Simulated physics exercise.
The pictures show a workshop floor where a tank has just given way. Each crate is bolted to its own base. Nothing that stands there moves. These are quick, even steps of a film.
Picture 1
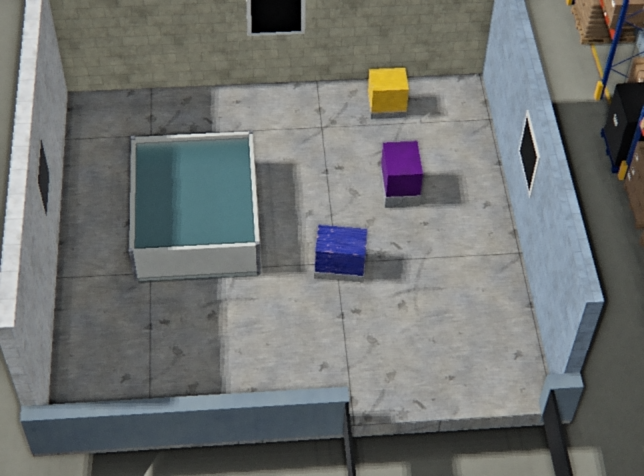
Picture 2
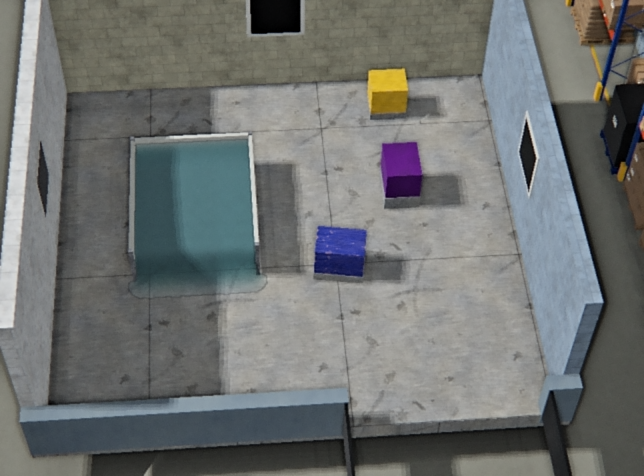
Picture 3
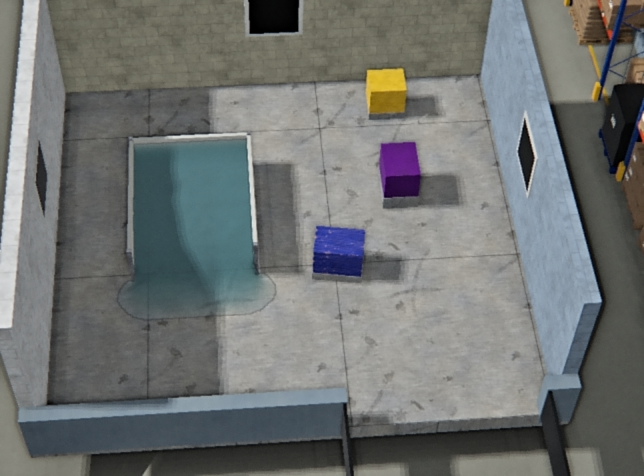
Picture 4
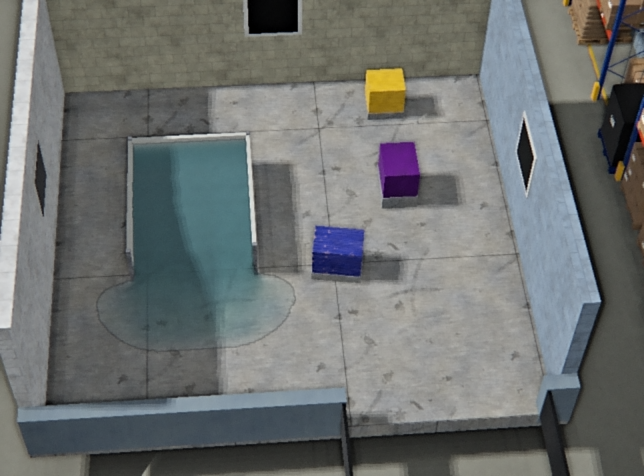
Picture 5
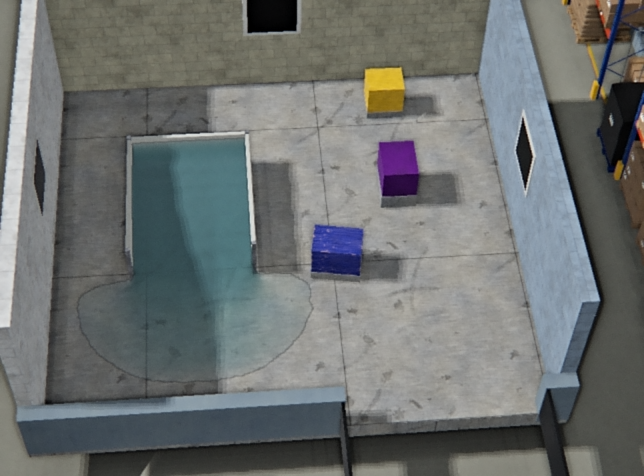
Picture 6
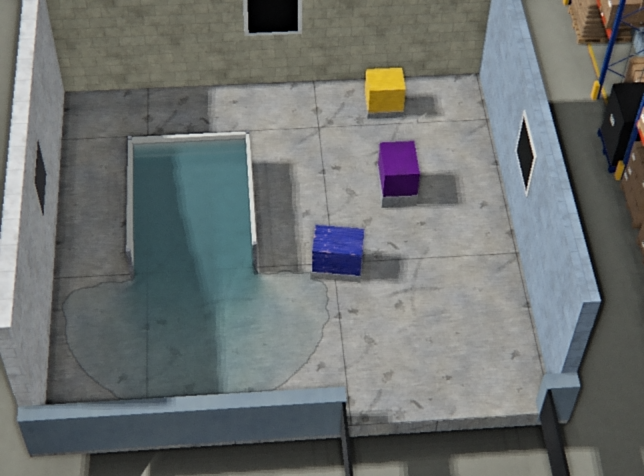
On a walled workshop floor, water pours from a tank's open front, spreading across the concrete toward the low blue wall.
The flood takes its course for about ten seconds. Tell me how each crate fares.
The blue crate keeps dry; the yellow crate keeps dry; the purple crate keeps dry.
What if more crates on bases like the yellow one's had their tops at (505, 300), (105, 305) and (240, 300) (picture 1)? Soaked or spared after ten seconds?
In that order: Is wetted, is soaked, ends up wet.
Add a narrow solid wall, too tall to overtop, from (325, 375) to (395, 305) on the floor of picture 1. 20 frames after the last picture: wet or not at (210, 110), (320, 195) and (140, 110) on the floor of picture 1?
In turn: Clear, clear, not flooded.
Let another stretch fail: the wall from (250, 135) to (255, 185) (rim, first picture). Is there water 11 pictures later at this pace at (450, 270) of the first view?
Verdict: Awash.
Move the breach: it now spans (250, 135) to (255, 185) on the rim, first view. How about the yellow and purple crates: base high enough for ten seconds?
One by one: The yellow crate gets wet; the purple crate ends up wet.
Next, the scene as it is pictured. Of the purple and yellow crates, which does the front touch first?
I say the purple one.
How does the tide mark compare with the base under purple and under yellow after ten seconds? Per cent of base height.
Near 30 and 70 in a hundred.
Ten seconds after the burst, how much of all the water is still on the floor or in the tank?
I make it 84 per cent.
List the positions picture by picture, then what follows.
In the first frame, the water tank at (194, 193) is whole and still.
In the second frame, the front is at (264, 277), out from the gap at (196, 266).
In the third frame, water pours out at (195, 268) and has run to (267, 298).
In the fourth frame, water pours out at (194, 269) and has run to (289, 300).
In the fifth frame, water pours out at (193, 268) and has run to (247, 369).
In the sixth frame, the front is at a hidden place, out from the gap at (194, 269).
A moment on, water covers 25 % of the floor; the blue crate water round its plinth, the yellow crate not reached, the purple crate not reached.
Next, water covers 30 % of the floor; the blue crate water round its plinth, the yellow crate not reached, the purple crate not reached.
Then, water covers 45 % of the floor; the blue crate water round its plinth, the yellow crate not reached, the purple crate not reached.
Later, water covers 70 % of the floor; the blue crate water round its plinth, the yellow crate not reached, the purple crate water round its plinth.
In the end, water covers 95 % of the floor; the blue crate stayed above the water, the yellow crate stayed above the water, the purple crate stayed above the water.
